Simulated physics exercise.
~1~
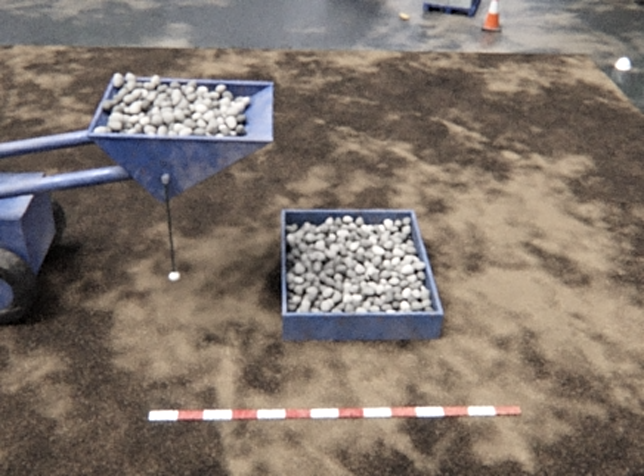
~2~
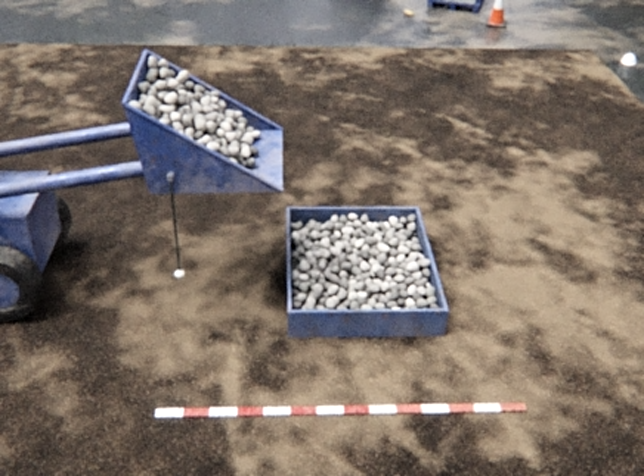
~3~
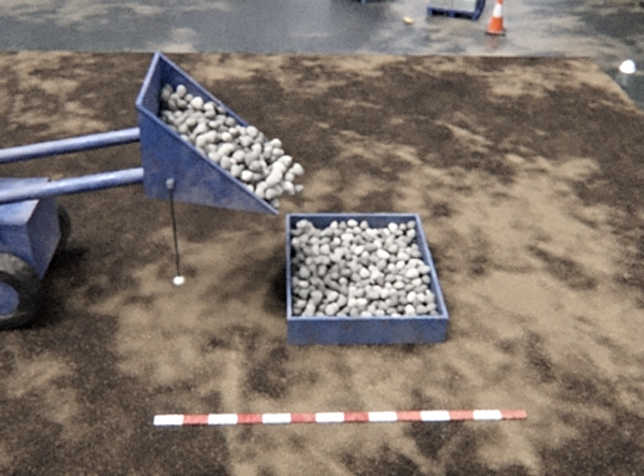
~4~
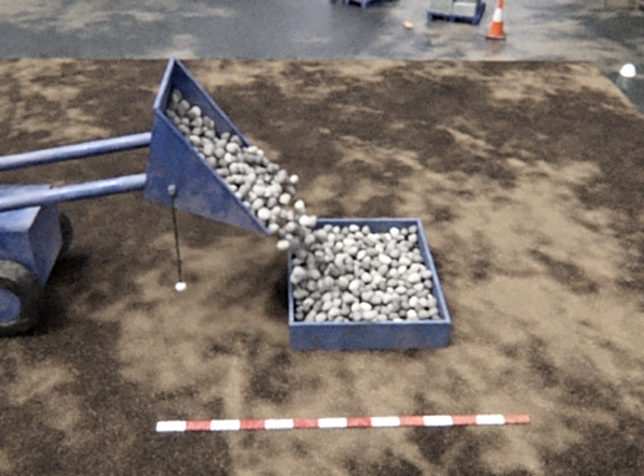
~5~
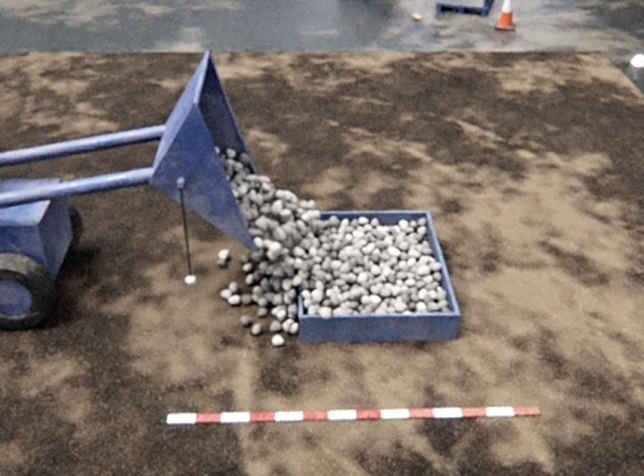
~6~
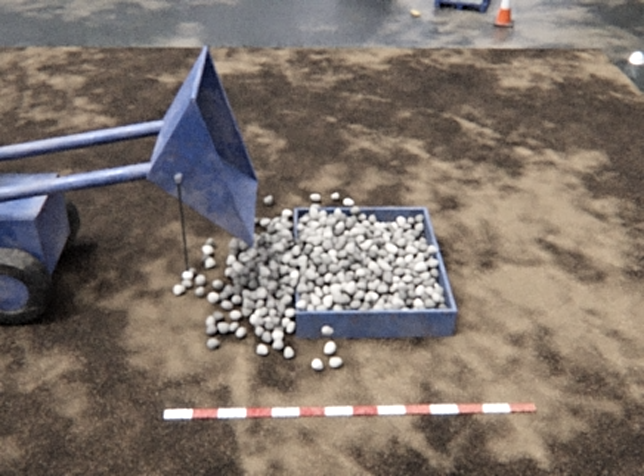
On a patchy brown dirt floor, a blue wheeled loader tips its raised bucket of grey stones toward a low blue bin already holding stones; they pour over the near edge, and the emptied bucket stays tilted with many stones in the bin and many scattered on the ground, mostly to its left.
